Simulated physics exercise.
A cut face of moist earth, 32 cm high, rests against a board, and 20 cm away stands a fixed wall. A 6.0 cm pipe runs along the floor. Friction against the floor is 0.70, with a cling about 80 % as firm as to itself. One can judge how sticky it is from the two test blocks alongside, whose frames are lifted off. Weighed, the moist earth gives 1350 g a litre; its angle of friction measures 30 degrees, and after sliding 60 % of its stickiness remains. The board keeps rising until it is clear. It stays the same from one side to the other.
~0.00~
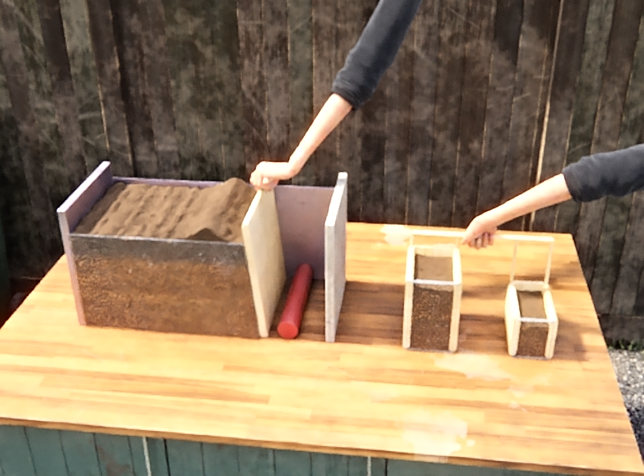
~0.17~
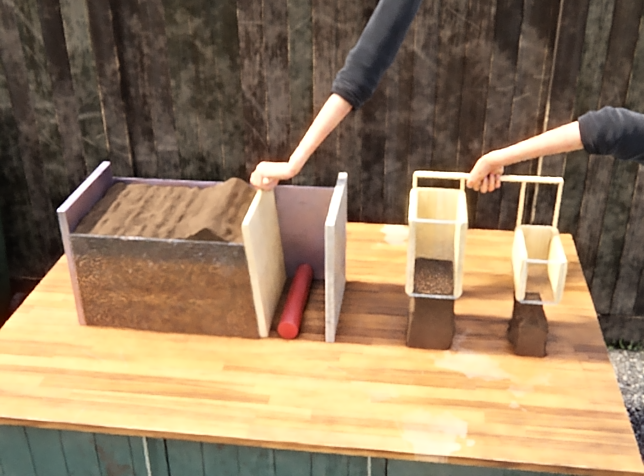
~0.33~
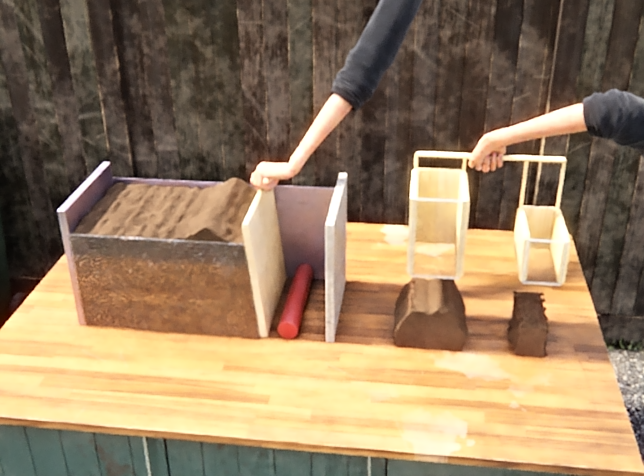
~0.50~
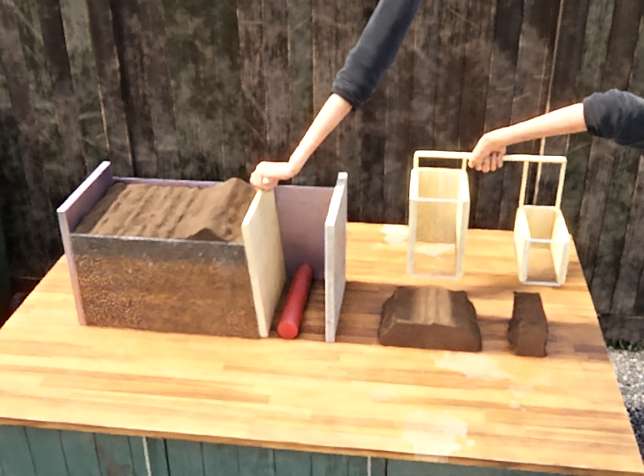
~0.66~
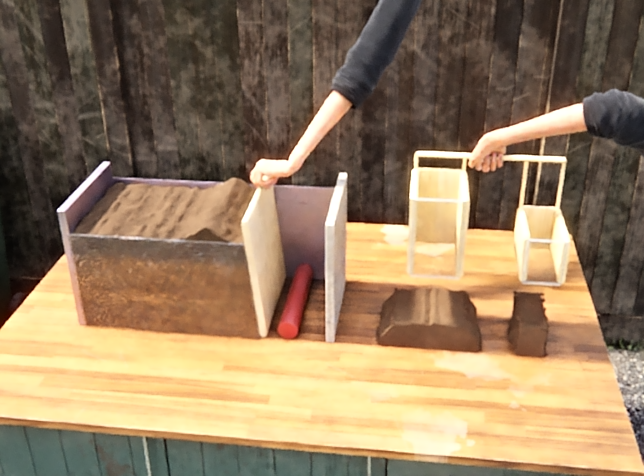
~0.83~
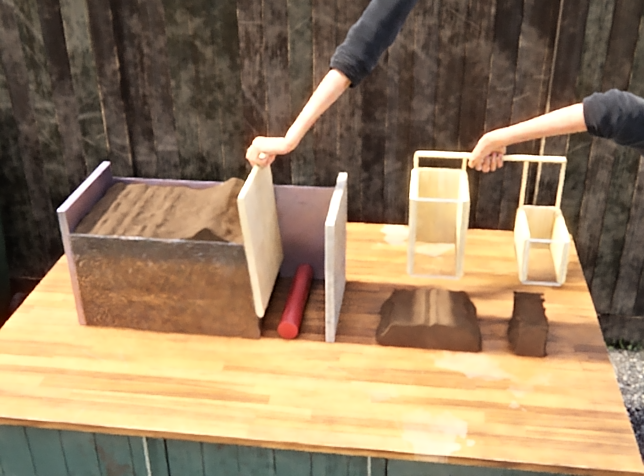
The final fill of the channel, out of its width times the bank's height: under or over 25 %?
My estimate: Greater than 25 per cent.
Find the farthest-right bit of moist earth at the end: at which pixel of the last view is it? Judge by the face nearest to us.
Around pixel (321, 339).
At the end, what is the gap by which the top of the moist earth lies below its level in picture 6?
Around 3.5 centimetres, give or take.
By 1.08 s, the face still stands, with nothing on top of the pipe; the channel is 0 % full.
By 1.38 s, the fallen stuff reaches 27 % of the way across, with nothing on top of the pipe; the channel is 14 % full.
By 1.68 s, the fallen stuff reaches 68 % of the way across, with 8.0 cm on top of the pipe; the channel is 27 % full.
By 1.97 s, the fallen stuff reaches 92 % of the way across, with 7.1 cm on top of the pipe; the channel is 30 % full.
By 2.05 s, at the end, the fallen stuff reaches 92 % of the way across, with 7.1 cm on top of the pipe; the channel is 30 % full.
